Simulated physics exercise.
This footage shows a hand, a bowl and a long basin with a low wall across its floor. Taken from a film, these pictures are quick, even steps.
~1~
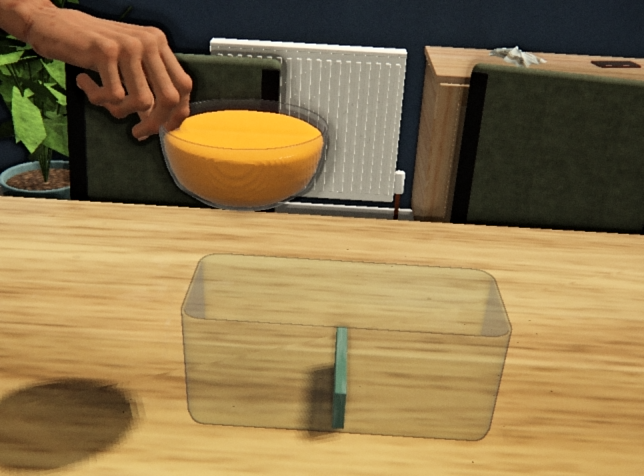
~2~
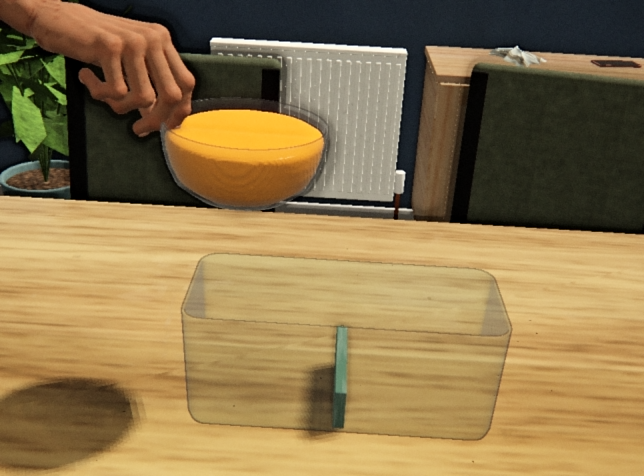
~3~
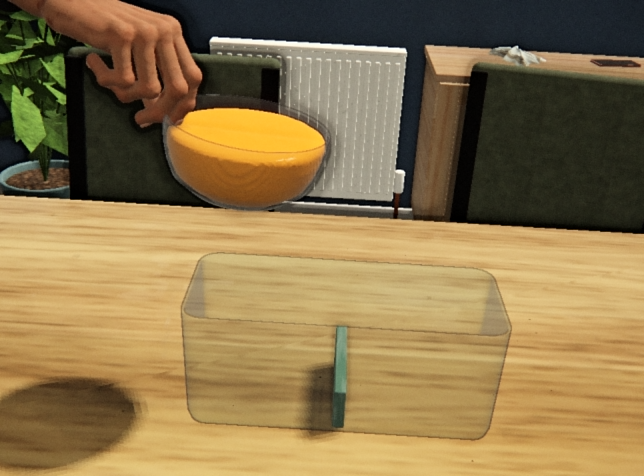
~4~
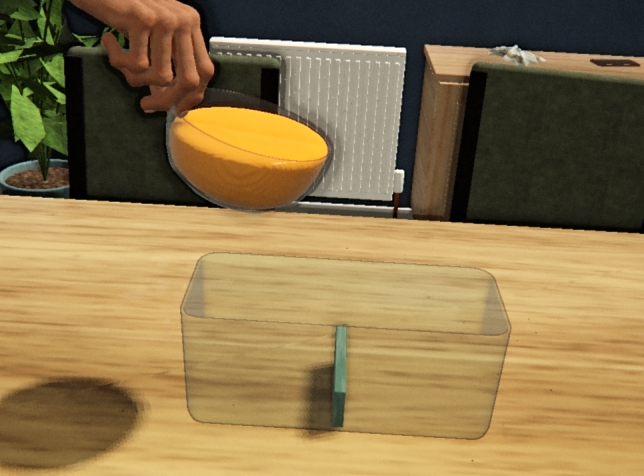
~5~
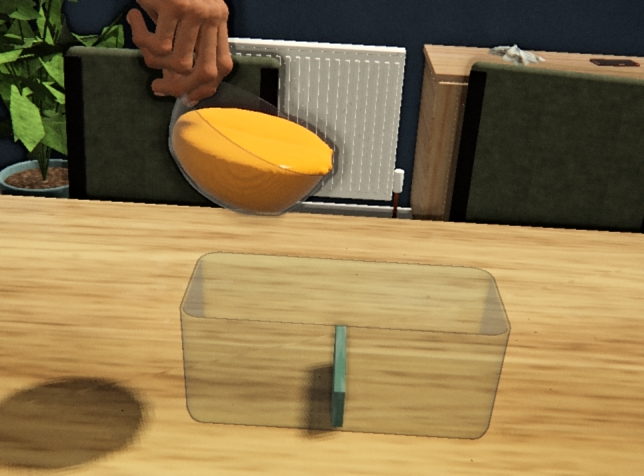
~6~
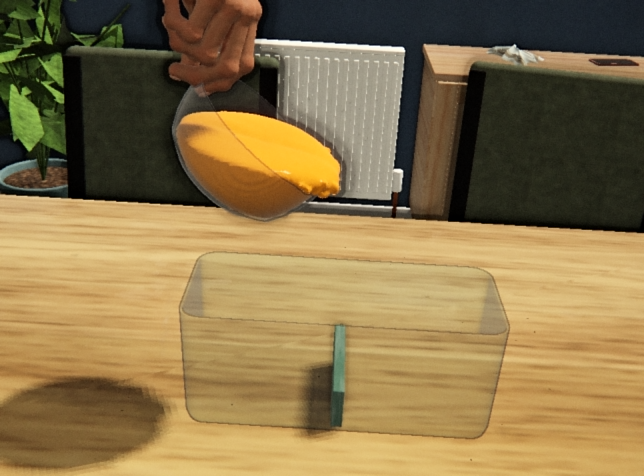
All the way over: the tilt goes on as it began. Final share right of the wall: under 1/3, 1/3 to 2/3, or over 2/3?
Most likely the right of the wall will hold one third or more, up to two thirds.
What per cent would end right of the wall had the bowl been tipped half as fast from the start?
I'd say roughly 75 in every hundred ends up there.
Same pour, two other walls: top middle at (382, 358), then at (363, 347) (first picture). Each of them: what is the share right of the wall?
The first placement gives around 20 percent, the second 35 percent.
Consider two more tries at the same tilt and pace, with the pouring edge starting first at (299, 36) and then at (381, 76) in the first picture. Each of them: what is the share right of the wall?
In order, some 45 and 65 percent.
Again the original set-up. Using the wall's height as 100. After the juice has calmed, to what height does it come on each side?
Once it is still, the left part shows 40 per cent and the right part 50.
A moment on, the tilt is 114° and 4 per cent is still to pour, 15 is left of the wall and 49 right of it.
Next, the tilt is 118° and 0 per cent is still to pour, 35 is left of the wall and 50 right of it.
Then the tilt is 118° and 0 per cent is still to pour, 38 is left of the wall and 52 right of it.
Later the tilt is 118° and 0 per cent is still to pour, 42 is left of the wall and 52 right of it.
Finally, 43 per cent lies left of the wall, 51 right of it and 6 outside.
